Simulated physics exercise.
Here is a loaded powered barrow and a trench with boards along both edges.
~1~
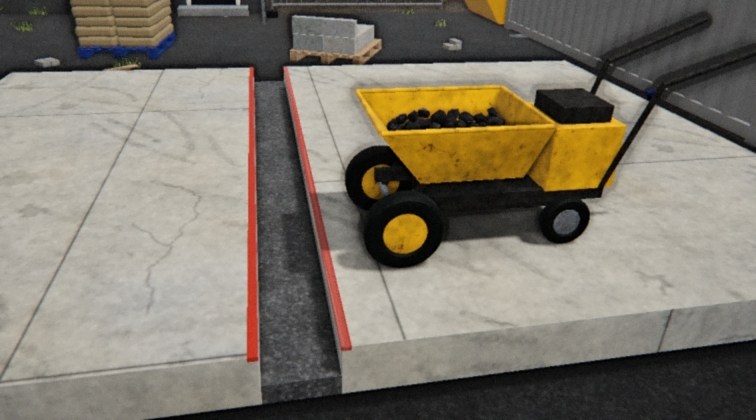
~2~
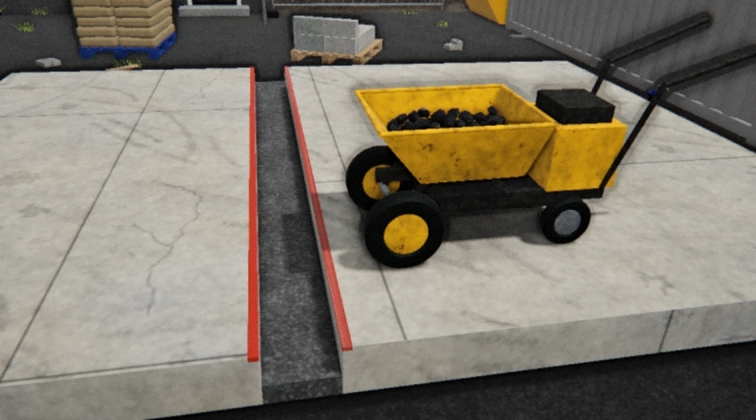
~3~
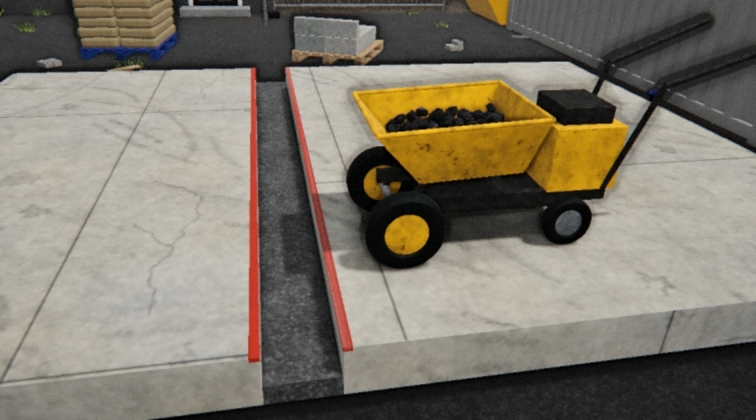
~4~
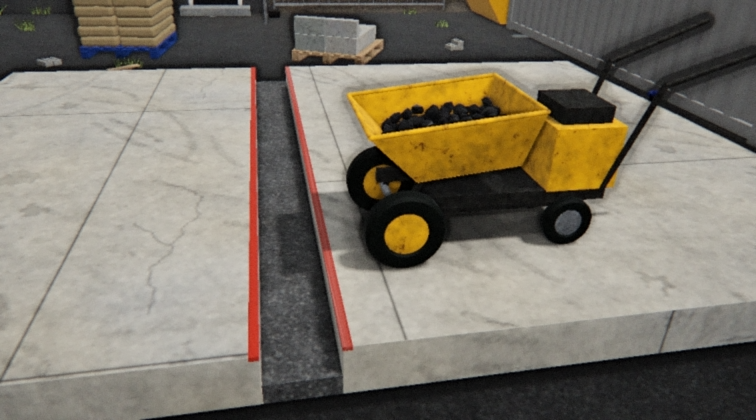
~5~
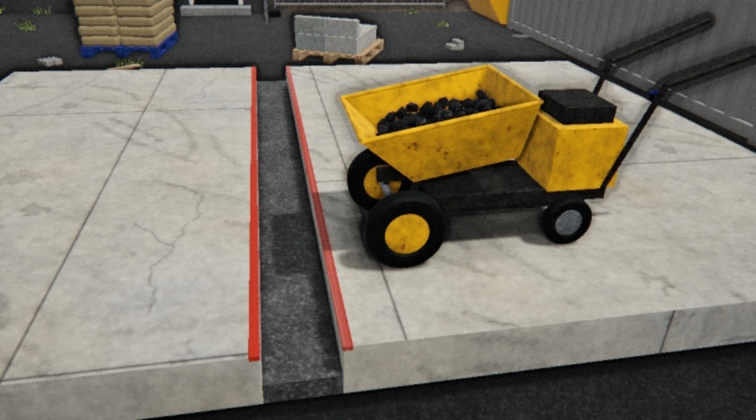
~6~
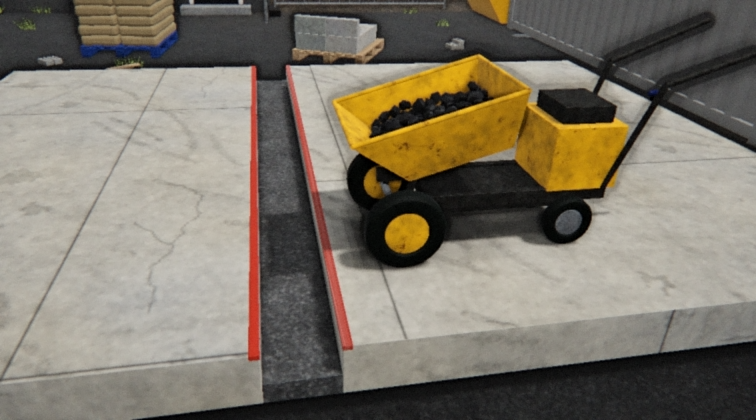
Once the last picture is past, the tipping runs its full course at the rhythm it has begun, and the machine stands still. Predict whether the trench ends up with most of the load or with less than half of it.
The part in the trench outweighs the part outside.
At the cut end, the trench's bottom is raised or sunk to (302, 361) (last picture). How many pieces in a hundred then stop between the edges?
60 %, roughly.
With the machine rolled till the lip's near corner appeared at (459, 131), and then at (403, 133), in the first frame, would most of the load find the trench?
Run 1 - a majority. Run 2 - a majority.
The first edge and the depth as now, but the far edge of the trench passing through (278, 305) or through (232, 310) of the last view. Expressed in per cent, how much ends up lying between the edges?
The first case gives around 30 percent, and the second around 90 percent.
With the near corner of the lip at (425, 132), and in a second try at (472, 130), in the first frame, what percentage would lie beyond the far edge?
0 and 0 percent, in that order.
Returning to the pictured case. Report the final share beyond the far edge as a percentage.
Roughly 35 per cent of the load.
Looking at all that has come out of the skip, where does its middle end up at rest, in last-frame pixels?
Roughly at pixel (269, 257).
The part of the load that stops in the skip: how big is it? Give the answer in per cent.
It ends up near 0 per cent.
Just after the last frame, skip tipped steeply; every one in the skip.
A moment on, skip tipped right over; the larger part in the skip; about a tenth in or heaped over the trench; just a few beyond it; just a few falling.
Further on, skip tipped right over; roughly two thirds in or heaped over the trench; roughly a third beyond it.
When it is over, skip tipped right over; roughly two thirds in or heaped over the trench; roughly a third beyond it.
